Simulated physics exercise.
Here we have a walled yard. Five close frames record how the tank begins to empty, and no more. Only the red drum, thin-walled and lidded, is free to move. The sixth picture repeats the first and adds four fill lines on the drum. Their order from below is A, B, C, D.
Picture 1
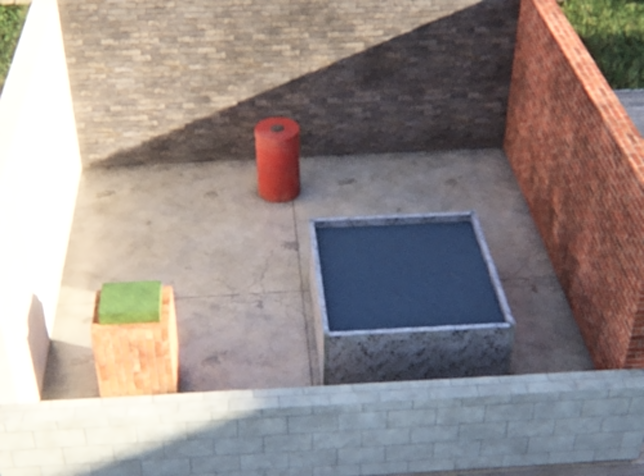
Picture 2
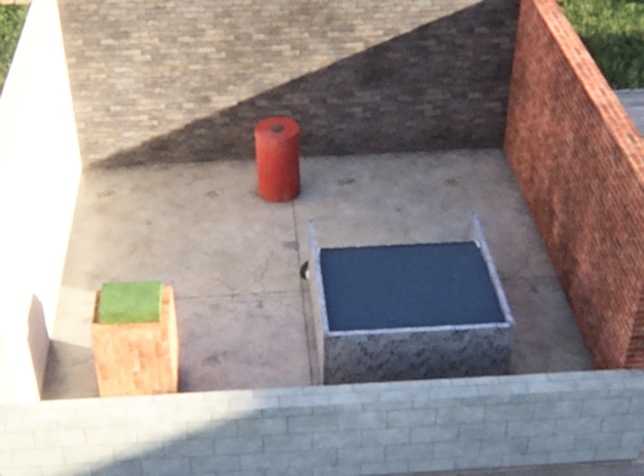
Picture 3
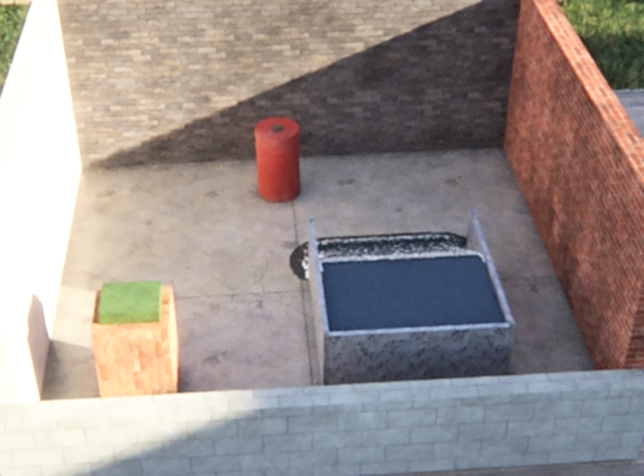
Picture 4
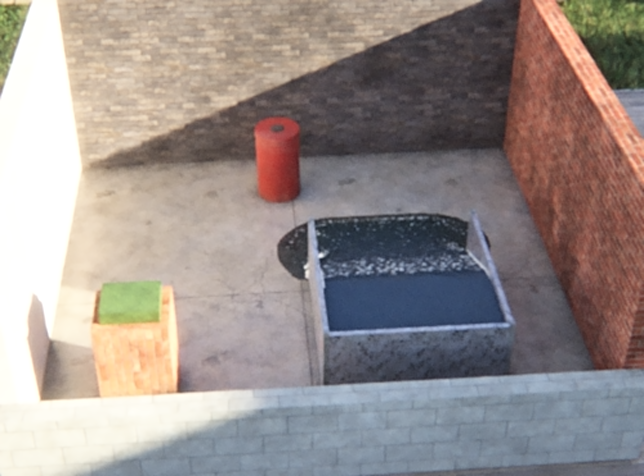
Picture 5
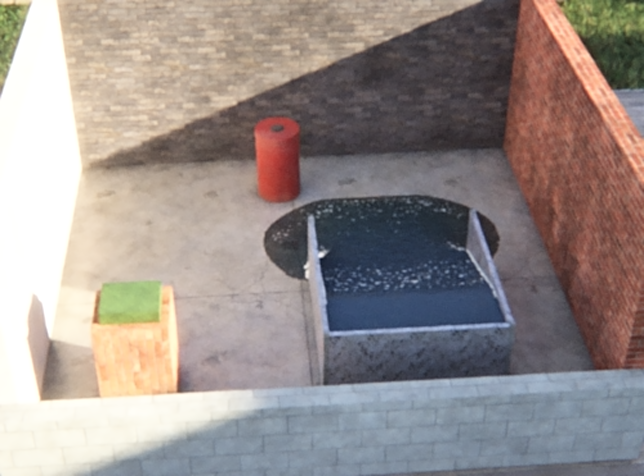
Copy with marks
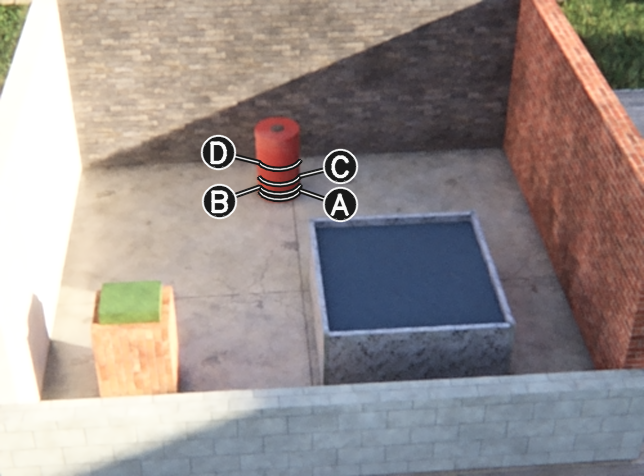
A walled yard with a pale concrete floor is seen from above by a camera that stays still. A red drum stands near the brick back wall, a brick block topped with green sits at the lower left, and a grey tank of dark blue water fills the right centre. The tank's far side disappears, and dark, foam-flecked water pours out behind it and spreads towards the motionless drum.
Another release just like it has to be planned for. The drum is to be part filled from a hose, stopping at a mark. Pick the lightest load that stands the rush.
D will do.
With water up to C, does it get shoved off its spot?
Yes, it does.
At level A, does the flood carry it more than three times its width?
Yes, it does.
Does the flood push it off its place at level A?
Yes, it does.
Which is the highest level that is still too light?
Here it is level C.
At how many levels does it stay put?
One.
On the marked copy, A at (280, 199); B at (280, 194); C at (280, 184); D at (280, 169); from the bottom up A, B, C, D.
Choosing A, it is pushed about 6 times its own width away.
Choosing B, it is pushed about 6 times its own width away.
Choosing C, it is pushed about its own width away.
Choosing D, it does not move.
